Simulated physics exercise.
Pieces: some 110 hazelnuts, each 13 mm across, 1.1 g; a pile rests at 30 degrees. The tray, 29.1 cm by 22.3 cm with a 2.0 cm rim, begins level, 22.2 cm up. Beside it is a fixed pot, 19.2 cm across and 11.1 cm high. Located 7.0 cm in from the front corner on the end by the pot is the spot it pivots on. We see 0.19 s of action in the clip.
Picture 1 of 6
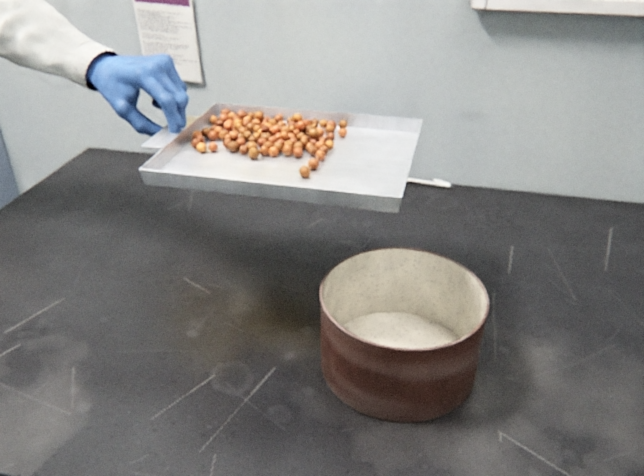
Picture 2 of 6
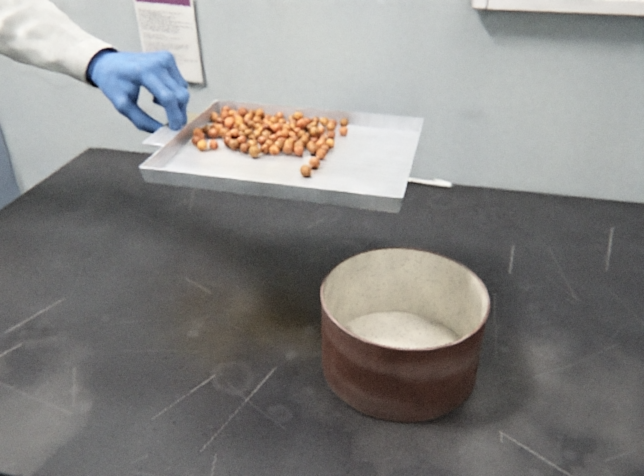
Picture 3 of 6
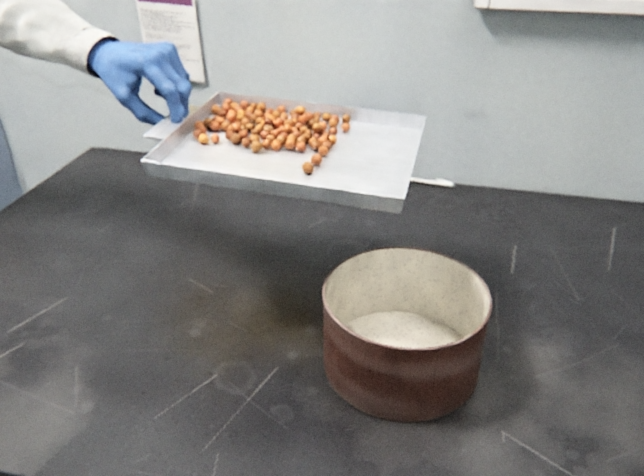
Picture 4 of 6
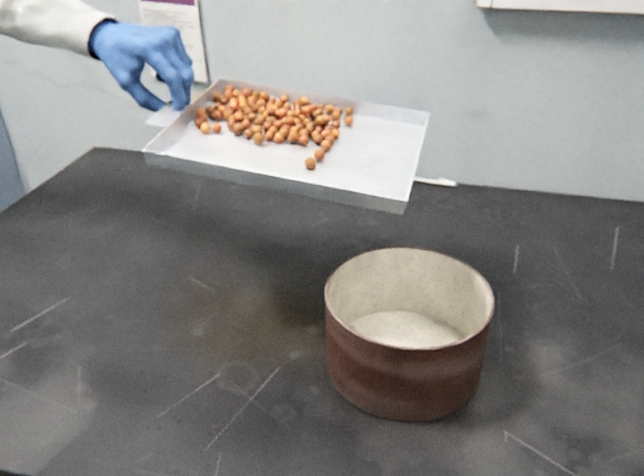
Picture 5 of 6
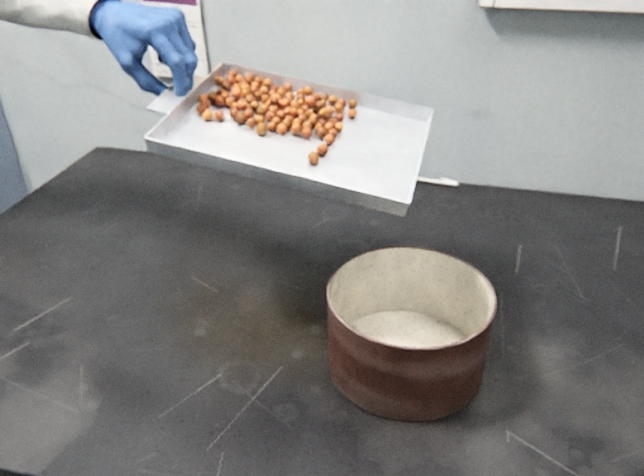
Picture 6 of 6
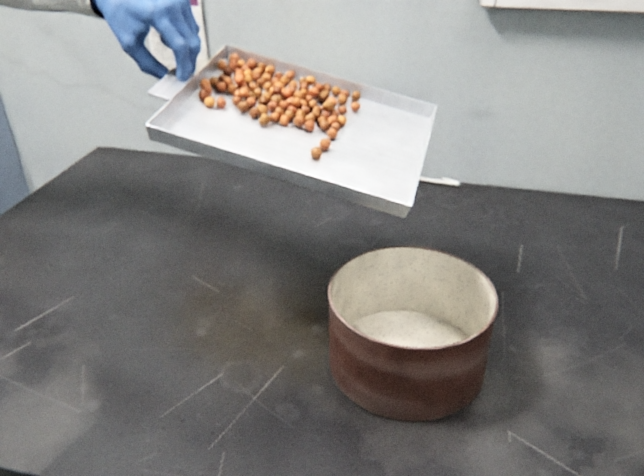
We see a blue-gloved hand at the left end of a pale tray holding a pile of hazelnuts, raising that end so the tray tilts gradually down to the right, while a brown pot stands on the dark table below.
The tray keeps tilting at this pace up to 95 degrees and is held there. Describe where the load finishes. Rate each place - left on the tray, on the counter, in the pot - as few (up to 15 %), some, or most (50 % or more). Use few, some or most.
Tray: Few; counter: Few; pot: Most.
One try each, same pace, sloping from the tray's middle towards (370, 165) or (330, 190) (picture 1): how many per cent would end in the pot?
Near 25 and 95 per cent, in that order.
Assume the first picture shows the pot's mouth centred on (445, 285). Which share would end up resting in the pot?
I'd put it at around 95 per cent.
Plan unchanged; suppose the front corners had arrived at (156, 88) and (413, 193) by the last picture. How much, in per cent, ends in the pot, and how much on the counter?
You'd end with pot at 10 and counter at 90.
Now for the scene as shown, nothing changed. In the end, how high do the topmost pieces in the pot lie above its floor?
Some 2.5 cm above the floor.
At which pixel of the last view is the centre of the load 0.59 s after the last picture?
Approximately (436, 242) in the last picture.
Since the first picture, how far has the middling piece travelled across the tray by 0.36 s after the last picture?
Displacement on the tray: Roughly 13 cm.
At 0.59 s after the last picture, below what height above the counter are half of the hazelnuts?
Height: Around 18 cm.
Then, 0.36 s after the last picture, tilt 54 degrees; the tray holds 100 %, the pot 0 %.
Then, 0.59 s after the last picture, tilt 80 degrees; the tray holds 45 %, the pot 25 %.
Then, 0.94 s after the last picture, tilt 95 degrees; the tray holds 5 %, the pot 75 %.
In the end, tray 0 %, counter 10 %, pot 95 %.
